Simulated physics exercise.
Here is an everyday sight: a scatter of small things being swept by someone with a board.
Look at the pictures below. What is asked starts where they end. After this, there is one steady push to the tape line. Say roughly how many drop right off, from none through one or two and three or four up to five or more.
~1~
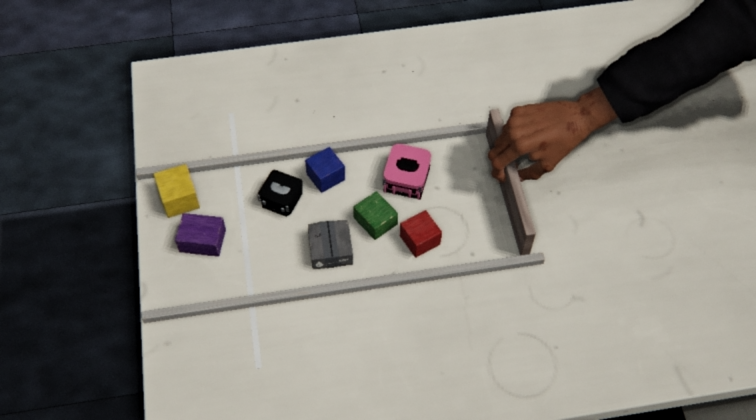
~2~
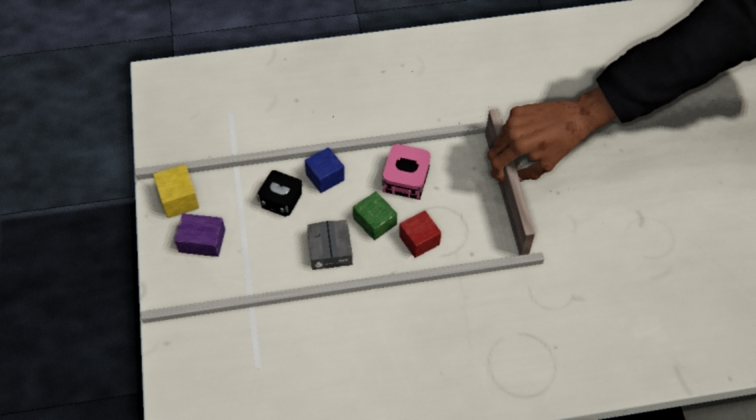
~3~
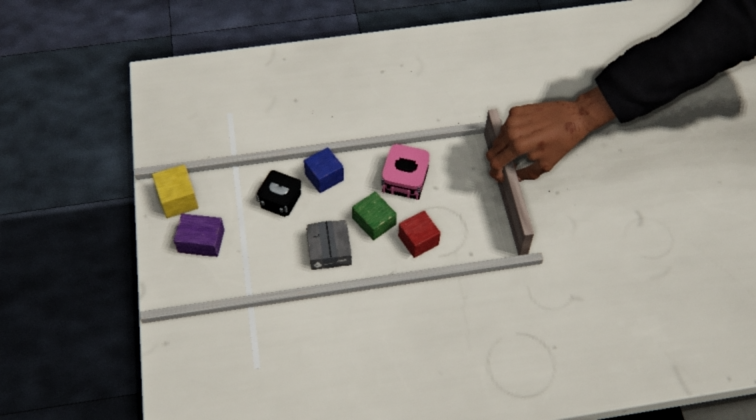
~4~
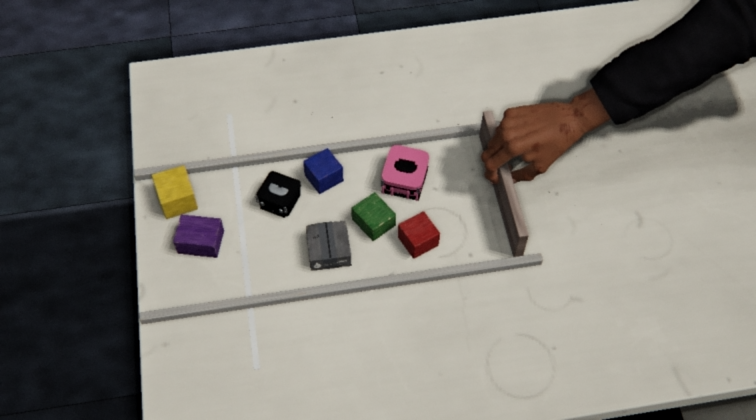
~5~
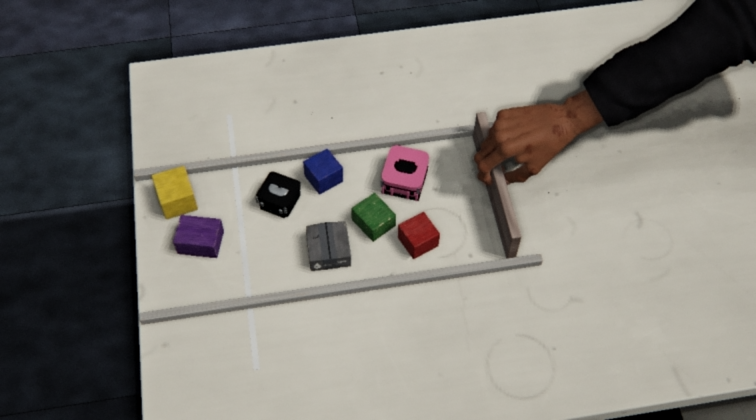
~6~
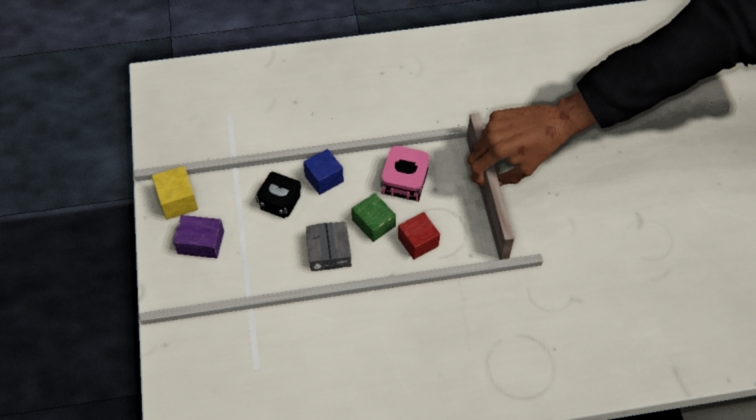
Most likely not a single one will drop off.
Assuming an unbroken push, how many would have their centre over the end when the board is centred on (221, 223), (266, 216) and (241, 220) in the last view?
2; 0; 0.
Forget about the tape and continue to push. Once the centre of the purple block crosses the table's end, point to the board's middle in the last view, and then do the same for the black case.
Near (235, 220), then near (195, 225).
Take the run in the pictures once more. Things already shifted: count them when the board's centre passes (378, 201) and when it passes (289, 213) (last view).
First 5 and then 7.
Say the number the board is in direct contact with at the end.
The count comes out at 3.
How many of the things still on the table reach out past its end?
The number overhanging is 2.
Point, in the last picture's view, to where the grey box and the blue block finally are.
First object about (193, 267); second object about (181, 183).
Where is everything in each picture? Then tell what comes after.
In the first picture, yellow block (177, 191); purple block (201, 235); black case (281, 194); board (509, 181); tape (244, 230).
In the second picture, purple block (200, 235); green block (375, 216).
In the third picture, black case (280, 194); blue block (324, 170).
In the fourth picture, yellow block (175, 192); red block (419, 235).
In the fifth picture, purple block (199, 236); pink case (405, 173).
In the sixth picture, yellow block (175, 193); purple block (199, 237); black case (280, 196); board (489, 185); tape (242, 232).
Soon after, none off yet; yellow block at rest near (175, 193); purple block at rest near (199, 237); black case at rest near (280, 196).
Then, none off yet; yellow block at rest near (175, 193); purple block at rest near (199, 237); black case moved about its own width near (255, 209).
At rest, the number that fall off is zero.
